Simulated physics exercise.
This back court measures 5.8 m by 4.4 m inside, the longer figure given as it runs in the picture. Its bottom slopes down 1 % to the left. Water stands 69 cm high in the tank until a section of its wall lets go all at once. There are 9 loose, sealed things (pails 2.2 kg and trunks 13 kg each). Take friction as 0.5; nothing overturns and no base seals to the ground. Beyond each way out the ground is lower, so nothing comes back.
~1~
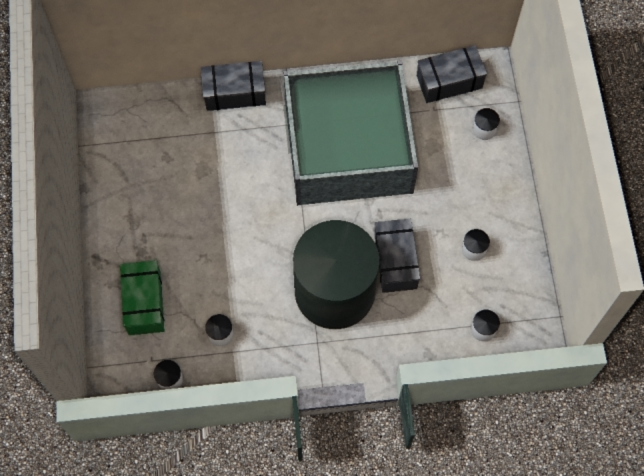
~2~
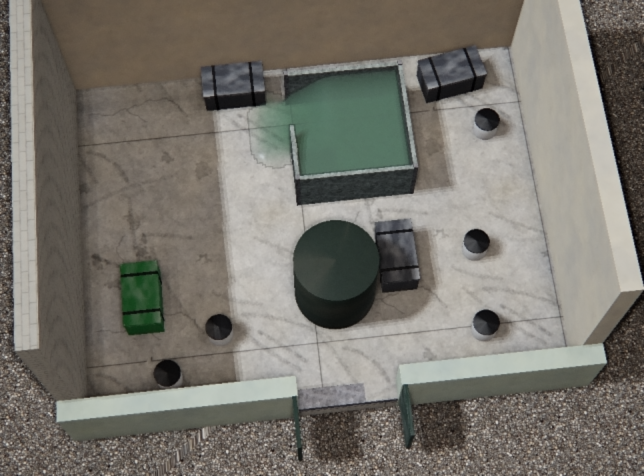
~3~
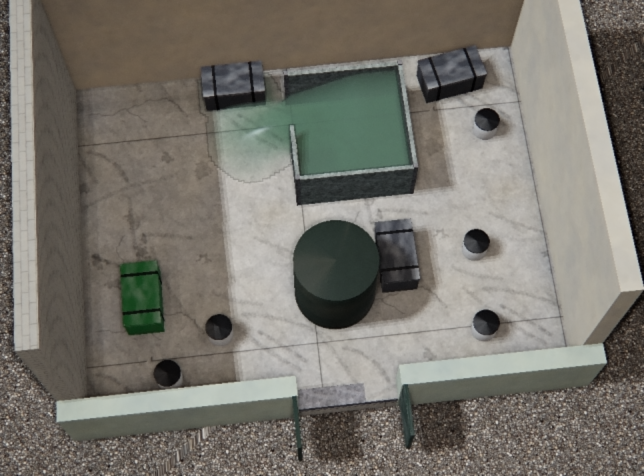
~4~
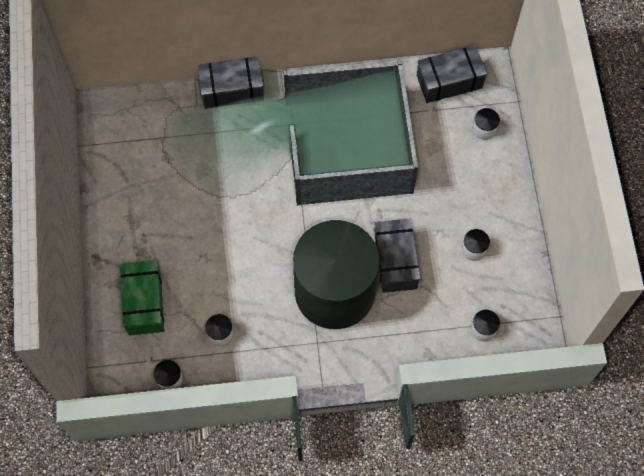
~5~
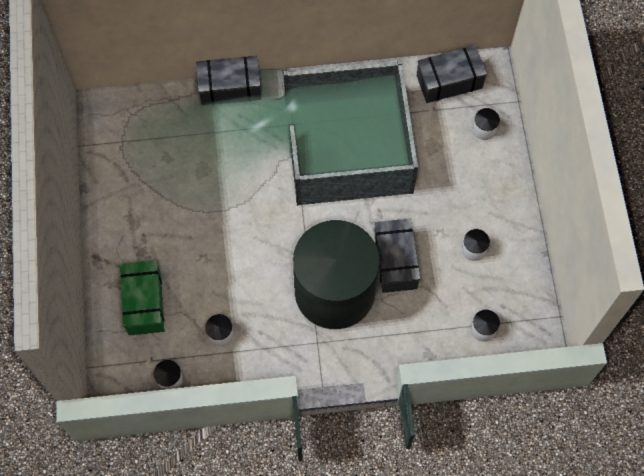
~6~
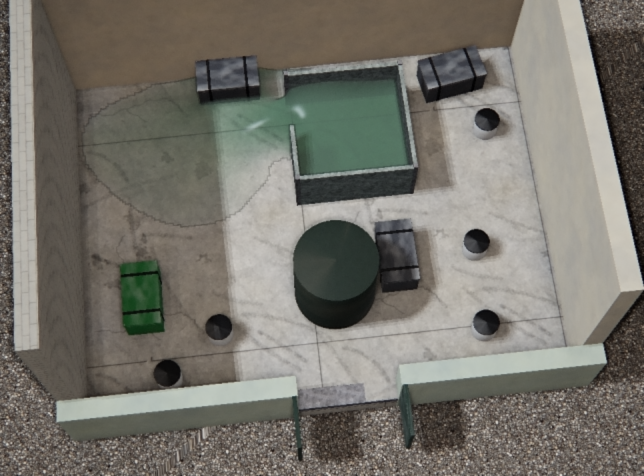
A walled back court with a pale, veined stone floor is seen from high above by a still camera. A square tank of green water stands near the back wall between two dark grey trunks, with a dark green cylinder and another grey trunk below it, a green trunk at left, and black-topped pails around. Water pours from the tank's left side and spreads leftward across the floor, nudging the back-left trunk slightly.
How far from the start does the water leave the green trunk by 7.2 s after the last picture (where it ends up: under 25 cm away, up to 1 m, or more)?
Green trunk ends far away.
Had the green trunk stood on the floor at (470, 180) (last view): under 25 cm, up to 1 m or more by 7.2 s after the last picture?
It stays put.
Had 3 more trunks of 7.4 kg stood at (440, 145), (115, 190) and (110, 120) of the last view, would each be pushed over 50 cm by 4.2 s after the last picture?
In that order: Under, over, past it.
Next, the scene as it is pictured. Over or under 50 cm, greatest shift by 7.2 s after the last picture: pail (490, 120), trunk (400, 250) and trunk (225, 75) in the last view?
In turn: Under, short of it, past it.
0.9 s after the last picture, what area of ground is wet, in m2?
About 8.5 m2.
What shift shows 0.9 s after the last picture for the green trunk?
Roughly 0 cm by then.
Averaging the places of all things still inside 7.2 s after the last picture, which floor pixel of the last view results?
At about (419, 213).
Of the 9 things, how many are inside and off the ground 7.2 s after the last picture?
3 of them.
Then, 0.9 s after the last picture the green trunk is near (141, 293), 0.0 m from its start, aground; 0 of 9 are out; 1 afloat.
Then, 2.8 s after the last picture the green trunk is near (205, 330), 0.9 m from its start, afloat; 0 of 9 are out; 4 afloat.
Then, 4.8 s after the last picture the green trunk is near (254, 285), 1.4 m from its start, afloat; 1 of 9 are out; 3 afloat.
Then, 7.2 s after the last picture the green trunk is near (241, 173), 2.0 m from its start, afloat; 2 of 9 are out; 3 afloat.
